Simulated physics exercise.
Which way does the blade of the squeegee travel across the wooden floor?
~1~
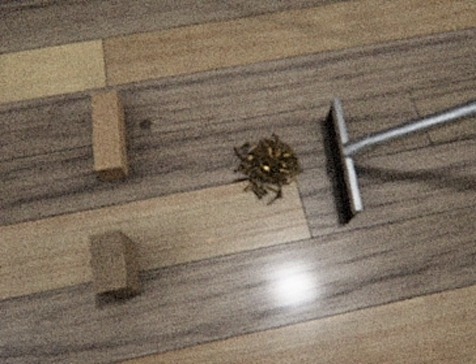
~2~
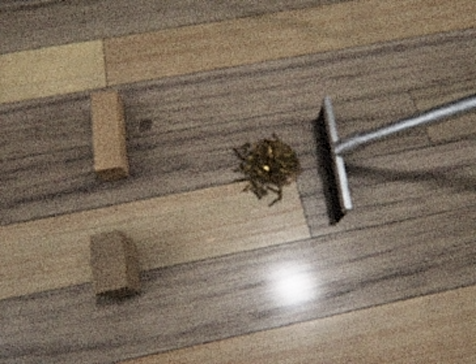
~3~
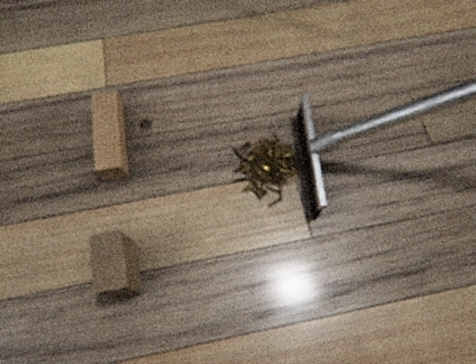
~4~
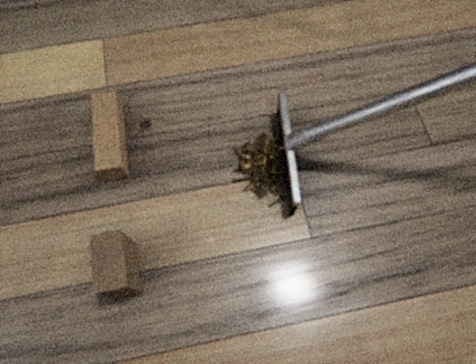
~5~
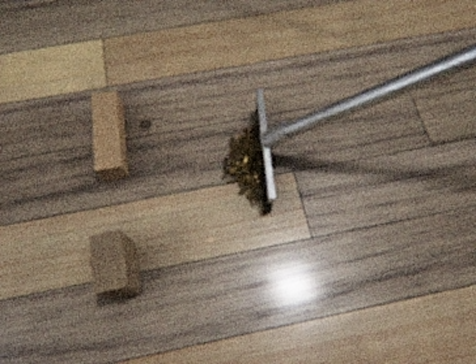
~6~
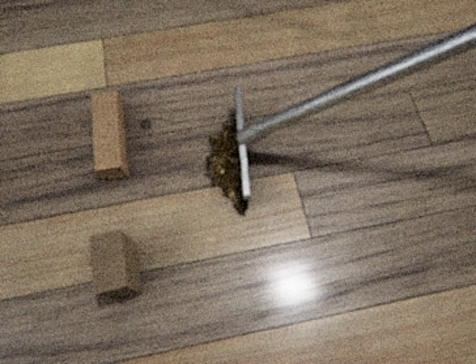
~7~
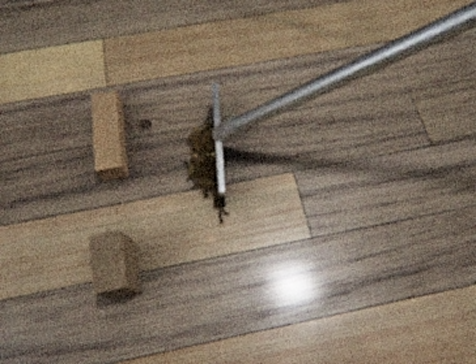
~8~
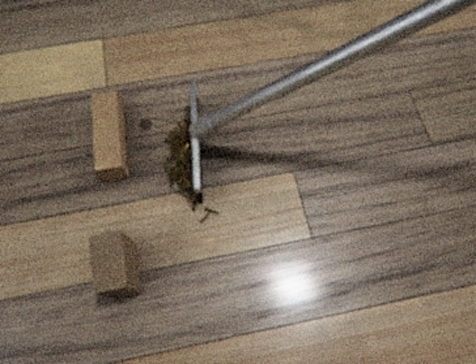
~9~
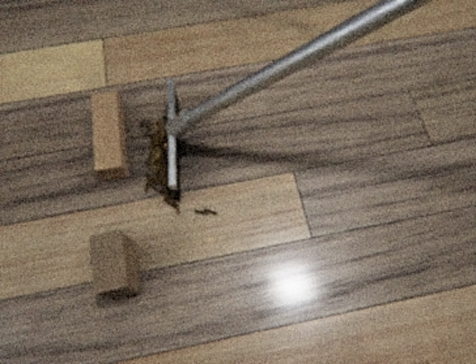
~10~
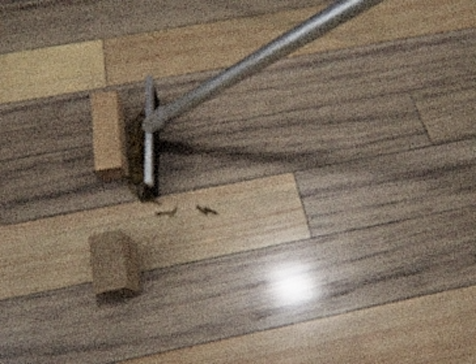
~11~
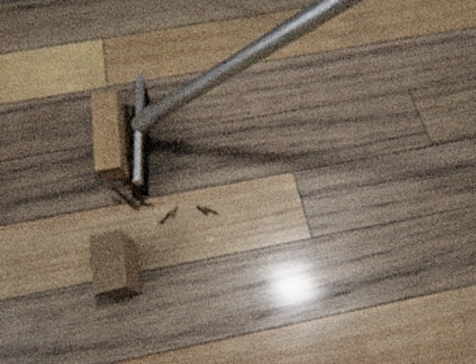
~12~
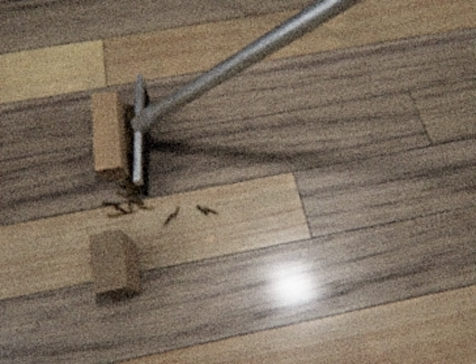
The blade travels to the left, pushing the pile of small pieces toward the blocks.
